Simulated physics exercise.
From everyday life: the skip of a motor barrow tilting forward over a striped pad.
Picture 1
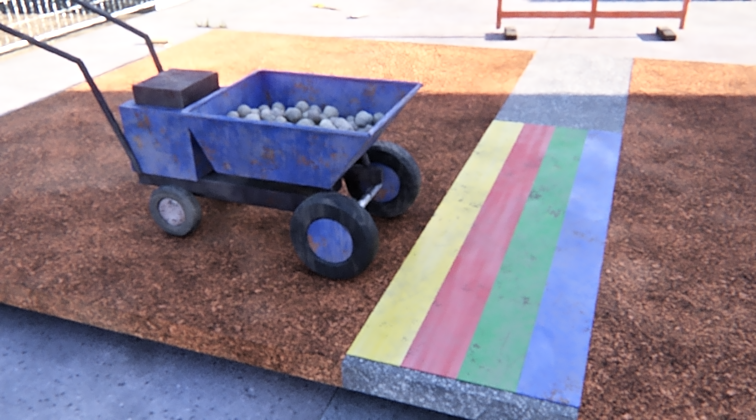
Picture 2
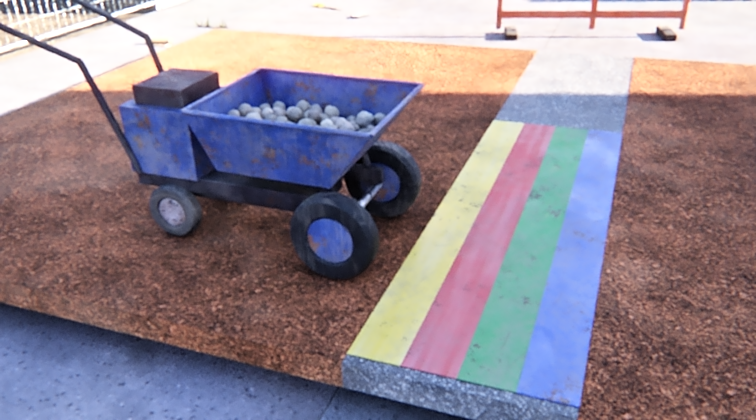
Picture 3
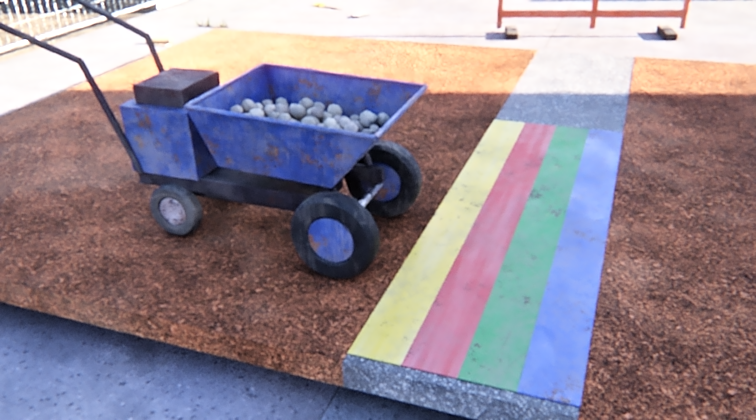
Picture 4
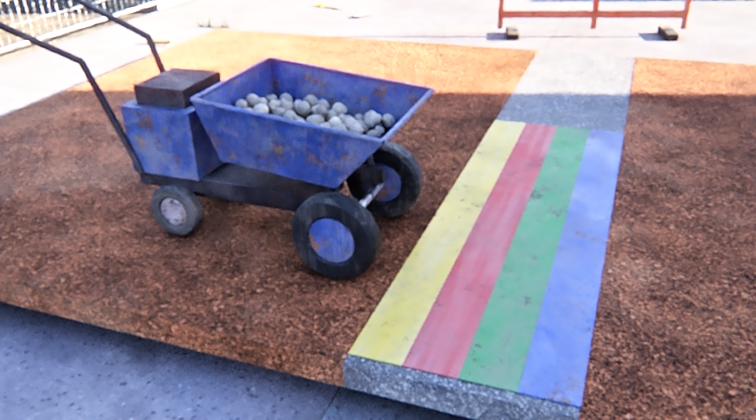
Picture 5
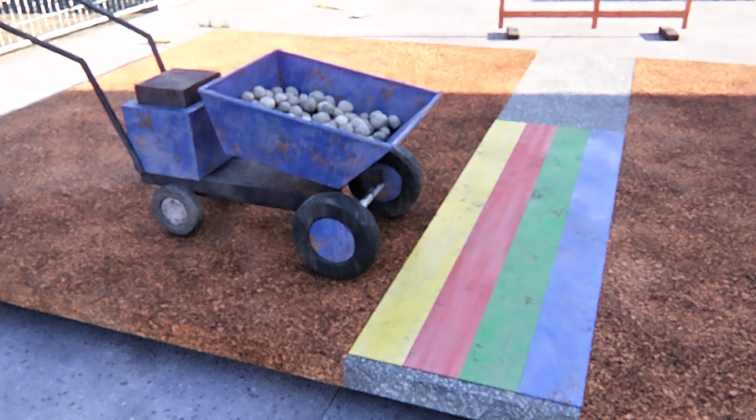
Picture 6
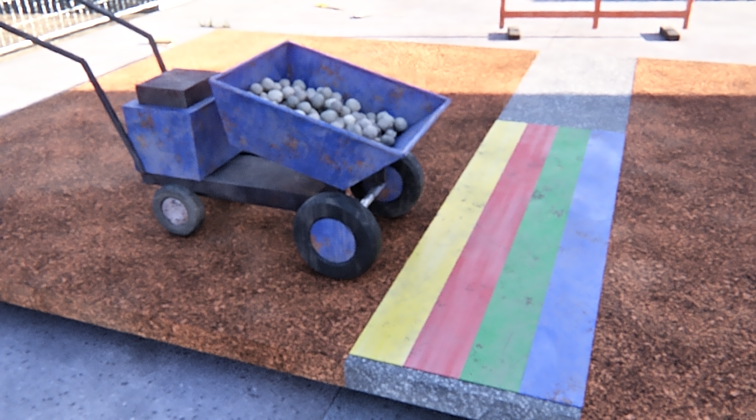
At the start, a blue motor barrow stands on brown ground with its skip of grey stones level, beside a pad striped yellow, red, green and blue. The skip then tilts gradually forward to the right, its rear rising clearly while the wheels stay put.
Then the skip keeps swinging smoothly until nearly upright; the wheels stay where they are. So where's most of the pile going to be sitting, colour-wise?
Most of it sits on green.
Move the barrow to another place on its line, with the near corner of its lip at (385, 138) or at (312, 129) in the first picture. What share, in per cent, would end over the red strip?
First position: Some 10 percent; second position: Some 30 percent.
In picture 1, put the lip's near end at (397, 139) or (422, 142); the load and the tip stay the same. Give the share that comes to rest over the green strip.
Around 30 % the first time and around 20 % the second.
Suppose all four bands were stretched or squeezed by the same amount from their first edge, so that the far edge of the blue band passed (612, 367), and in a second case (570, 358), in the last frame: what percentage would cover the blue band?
About 20 per cent first, then about 30 per cent.
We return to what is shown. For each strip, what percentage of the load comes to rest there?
The yellow strip gets close to 0, the red strip close to 20, the green strip close to 35 and the blue strip close to 20.
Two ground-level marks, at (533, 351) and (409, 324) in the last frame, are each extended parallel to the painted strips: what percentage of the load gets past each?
Estimate: 30 %, then 90 %.
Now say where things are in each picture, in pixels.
Lip of the skip (369, 136), level; top of the load (281, 124), river pebbles; yellow strip (397, 317); red strip (448, 328); green strip (501, 339); blue strip (558, 351), in the first picture.
Lip of the skip (370, 136), level; top of the load (282, 123), in the second picture.
Lip of the skip (375, 138), tipped barely; top of the load (274, 118), in the third picture.
Lip of the skip (383, 142), tipped a little; top of the load (279, 114), in the fourth picture.
Lip of the skip (392, 148), tipped a little; top of the load (277, 118), in the fifth picture.
Lip of the skip (402, 155), tipped clearly; top of the load (274, 98); yellow strip (400, 317); red strip (451, 328); green strip (504, 339); blue strip (561, 351), in the sixth picture.
Just after the last frame, skip tipped steeply; every one in the skip.
A moment on, skip tipped right over; roughly two thirds in the skip; roughly a quarter over the red strip; roughly a quarter over the green strip; just a few over the blue strip.
Further on, skip tipped right over; about a tenth in the skip; roughly a quarter over the red strip; roughly a third over the green strip; roughly a quarter over the blue strip; about a tenth off the paint.
When it is over, skip tipped right over; about a tenth in the skip; not one over the yellow strip; roughly a quarter over the red strip; roughly a third over the green strip; roughly a quarter over the blue strip; about a tenth off the paint.
